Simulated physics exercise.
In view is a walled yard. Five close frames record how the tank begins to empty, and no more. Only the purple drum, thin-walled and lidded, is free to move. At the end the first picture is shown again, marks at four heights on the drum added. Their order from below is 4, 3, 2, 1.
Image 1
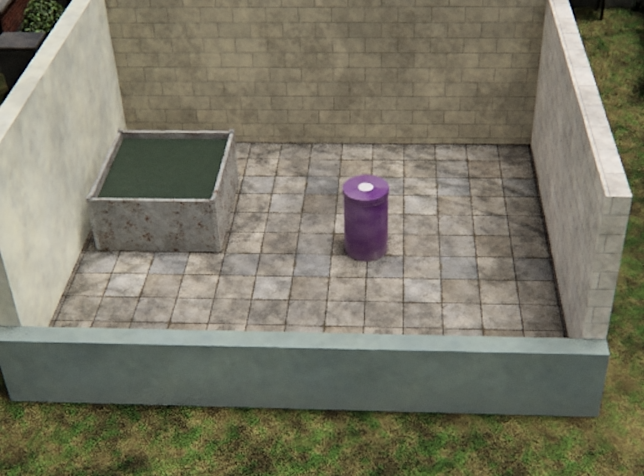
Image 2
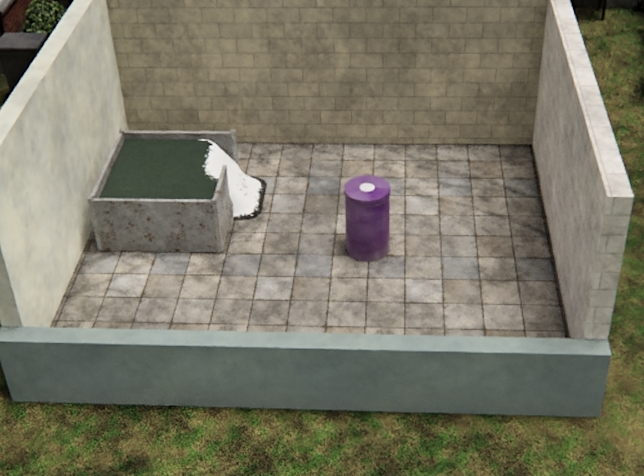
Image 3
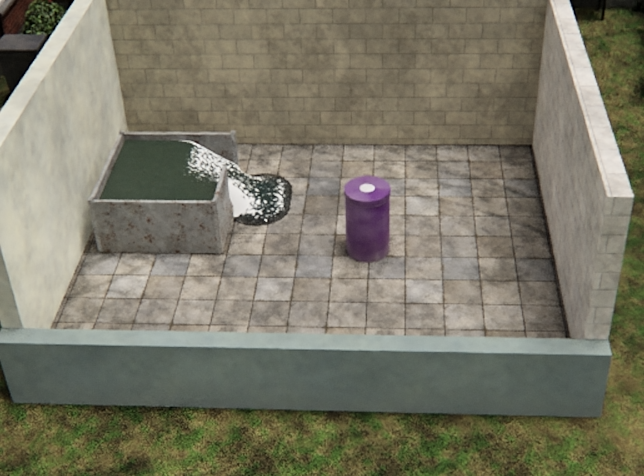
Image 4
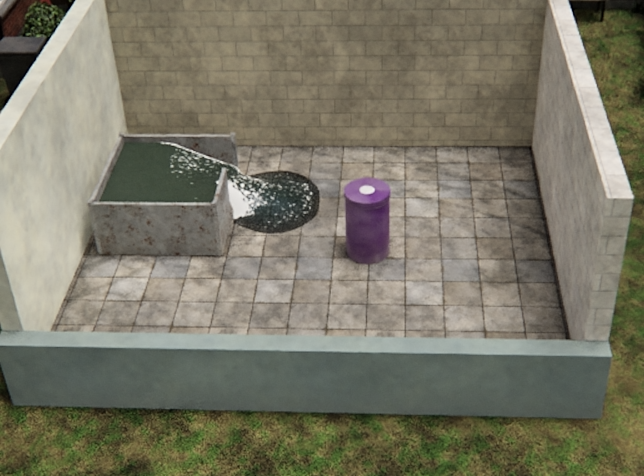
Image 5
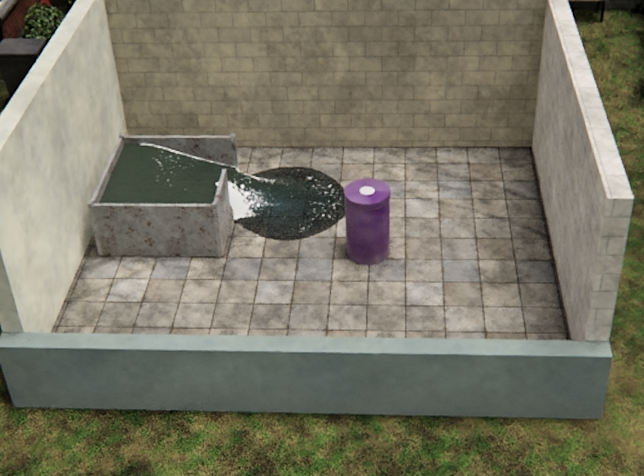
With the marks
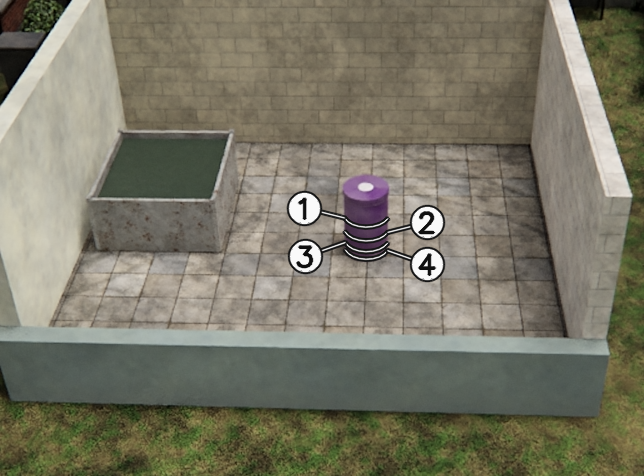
We see a walled yard with a full tank at left and a lidded purple drum standing still on the paving, as water pours from the tank's right side and spreads rightward across the ground, nearing the drum.
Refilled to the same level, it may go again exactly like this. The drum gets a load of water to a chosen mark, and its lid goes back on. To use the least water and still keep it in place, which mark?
Choose 3.
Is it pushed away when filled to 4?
Yes, it does.
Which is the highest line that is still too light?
4 it is.
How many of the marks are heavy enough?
Three.
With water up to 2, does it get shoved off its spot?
No, that is safe.
On the marked copy, 1 at (365, 227); 2 at (365, 240); 3 at (365, 251); 4 at (365, 259); from the bottom up 4, 3, 2, 1.
If 1 is chosen, it does not move.
If 2 is chosen, it does not move.
If 3 is chosen, it does not move.
If 4 is chosen, it is pushed about twice its own width away.
